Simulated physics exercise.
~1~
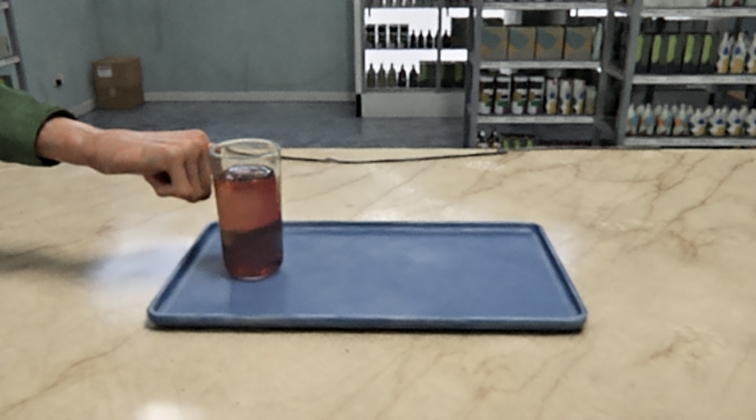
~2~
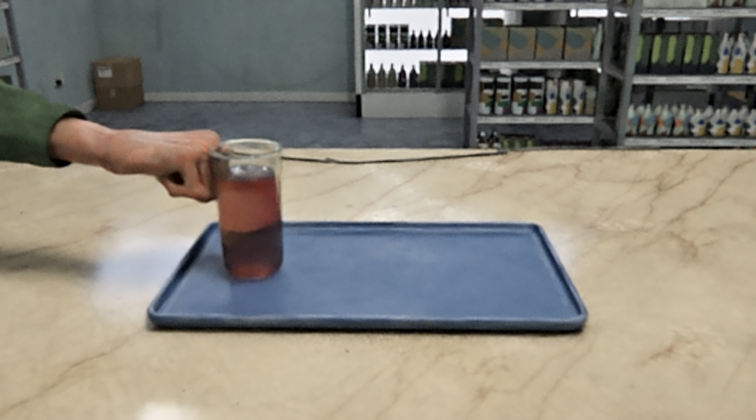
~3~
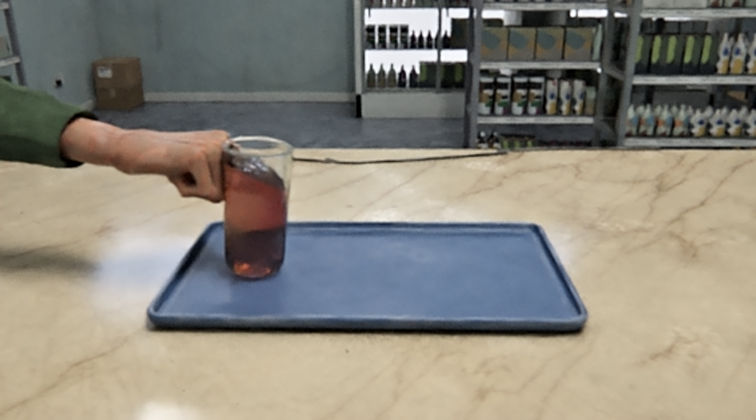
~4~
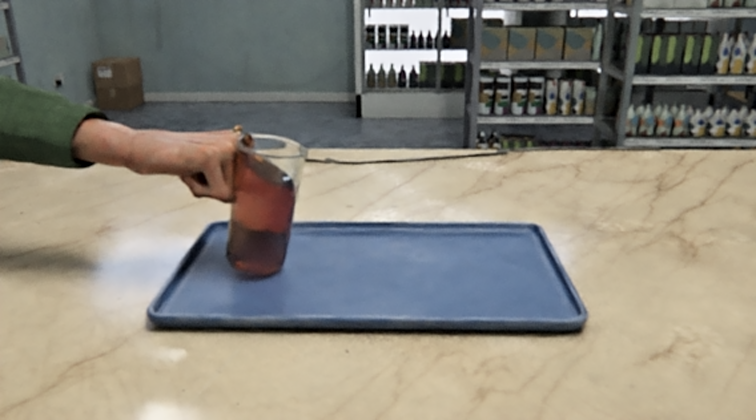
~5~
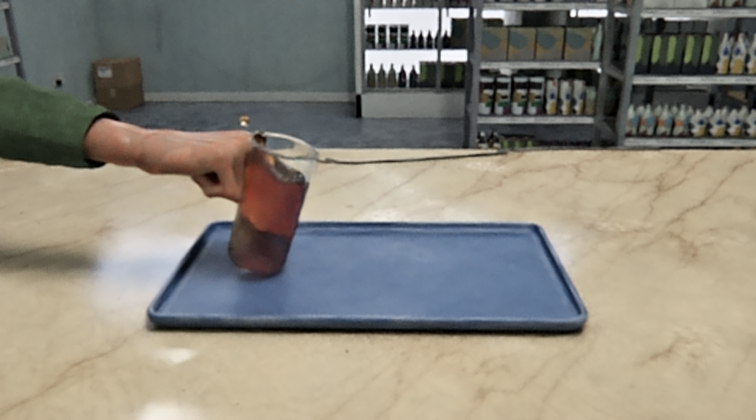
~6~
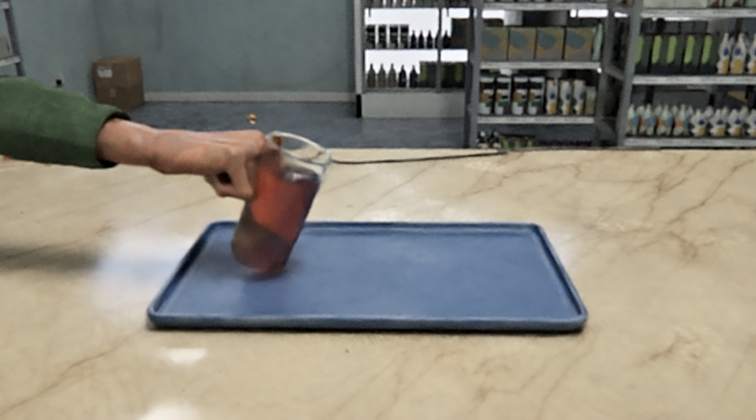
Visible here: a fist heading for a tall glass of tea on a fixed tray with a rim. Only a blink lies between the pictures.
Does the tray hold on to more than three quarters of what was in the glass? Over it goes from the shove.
Tray holds under three quarters.
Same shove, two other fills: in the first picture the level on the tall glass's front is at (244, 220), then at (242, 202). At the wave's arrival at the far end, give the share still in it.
I'd say roughly 50 in a hundred, and then roughly 55 in a hundred.
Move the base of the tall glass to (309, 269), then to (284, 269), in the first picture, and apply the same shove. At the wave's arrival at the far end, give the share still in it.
First 70 per cent, second 70 per cent.
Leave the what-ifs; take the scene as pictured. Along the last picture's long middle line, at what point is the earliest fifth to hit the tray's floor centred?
(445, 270).
A moment on, the tall glass is falling and 98 per cent is in the glass, 0 on the tray and 2 above or beyond its rim.
Next, the tall glass lies on its side and 68 per cent is in the glass, 14 on the tray and 18 above or beyond its rim.
Then the tall glass lies on its side and 39 per cent is in the glass, 40 on the tray and 21 above or beyond its rim.
Later the tall glass lies on its side and 21 per cent is in the glass, 33 on the tray and 46 above or beyond its rim.
At rest 56 per cent is held by tray and glass, 44 is off the tray.
